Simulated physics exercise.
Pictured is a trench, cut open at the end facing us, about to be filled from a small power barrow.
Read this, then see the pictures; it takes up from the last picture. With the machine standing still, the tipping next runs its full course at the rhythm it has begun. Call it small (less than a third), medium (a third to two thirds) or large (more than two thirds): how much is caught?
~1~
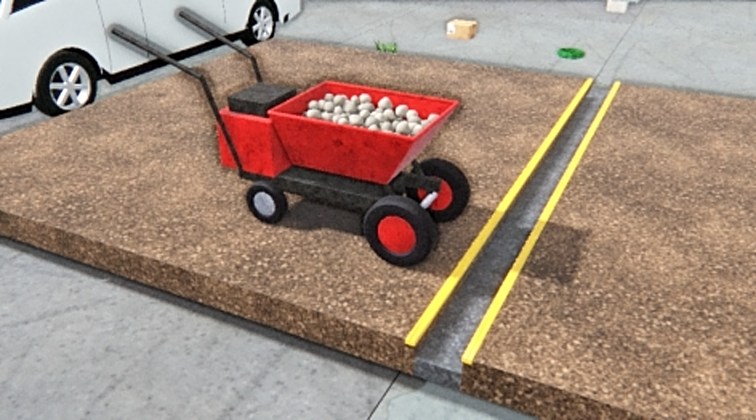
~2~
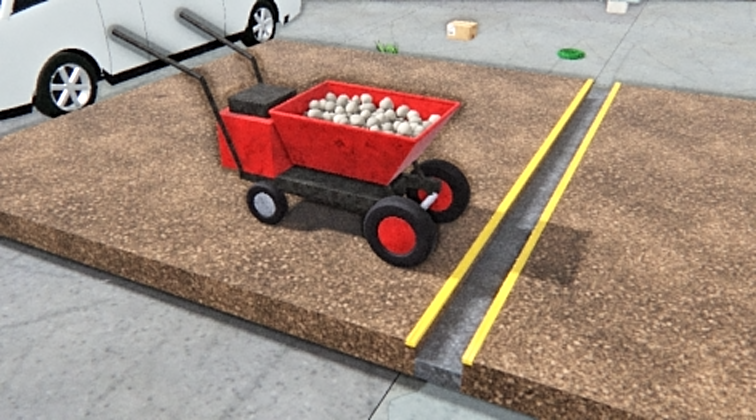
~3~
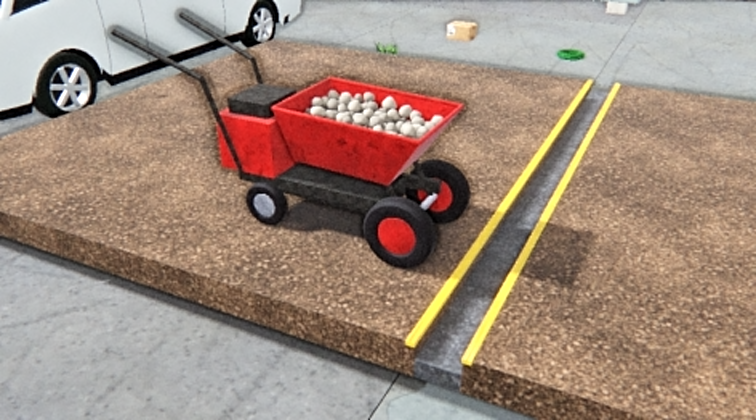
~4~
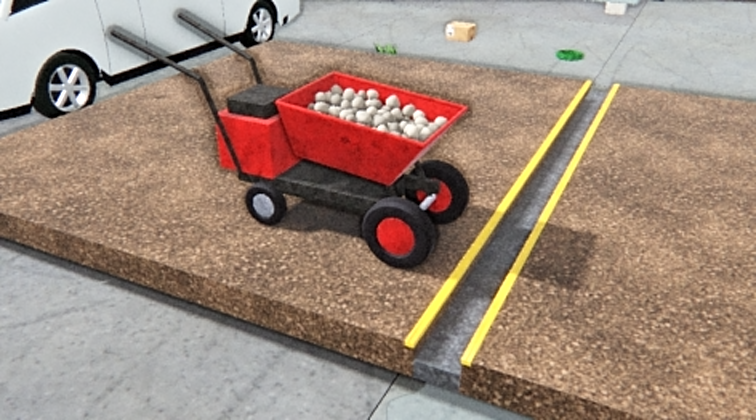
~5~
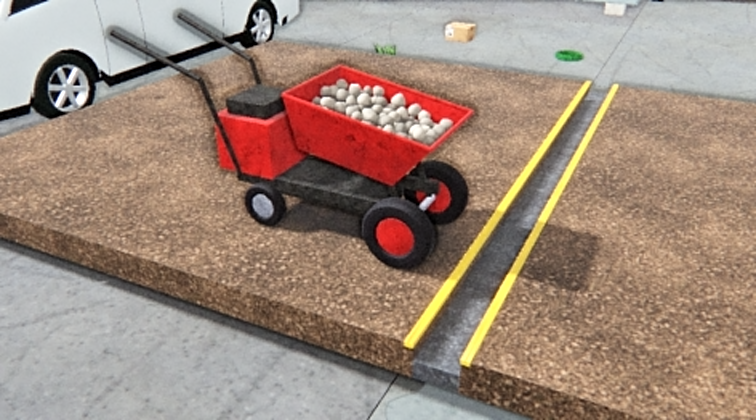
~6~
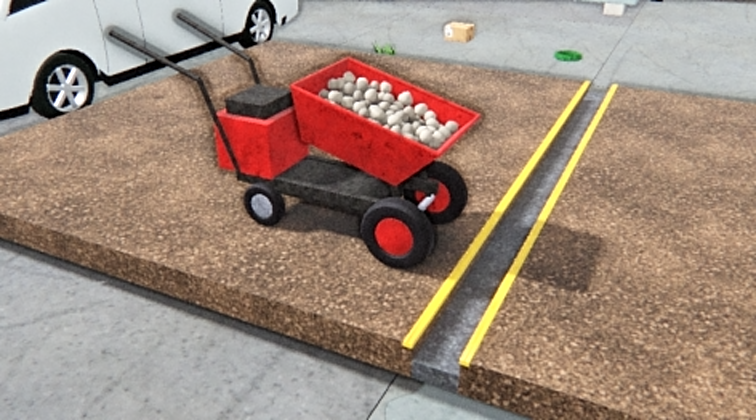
Small.
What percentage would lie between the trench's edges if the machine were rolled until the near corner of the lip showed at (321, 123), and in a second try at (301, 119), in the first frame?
About 30 per cent for the first spot and about 20 per cent for the second.
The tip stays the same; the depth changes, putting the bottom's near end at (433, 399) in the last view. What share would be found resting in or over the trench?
Something close to 20 per cent.
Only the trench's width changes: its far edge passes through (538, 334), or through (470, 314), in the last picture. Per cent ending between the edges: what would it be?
The first case gives around 70 percent, and the second around 0 percent.
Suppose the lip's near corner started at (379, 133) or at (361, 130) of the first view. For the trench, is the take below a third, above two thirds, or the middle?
First the middle third, then one to two thirds.
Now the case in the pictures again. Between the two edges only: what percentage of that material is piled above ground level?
My estimate would be close to 20 per cent.
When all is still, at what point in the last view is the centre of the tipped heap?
Resting centre, last frame: Roughly (543, 268).
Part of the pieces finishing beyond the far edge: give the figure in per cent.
Some 75 per cent.
Soon, skip tipped steeply; all in the skip.
A while on, skip tipped right over; most in the skip; a small part beyond it; a small part falling.
Towards the end, skip tipped right over; about a quarter in the skip; a small part in or heaped over the trench; about two thirds beyond it; a stray few falling.
Finally, skip tipped right over; a stray few in the skip; about a quarter in or heaped over the trench; most beyond it.
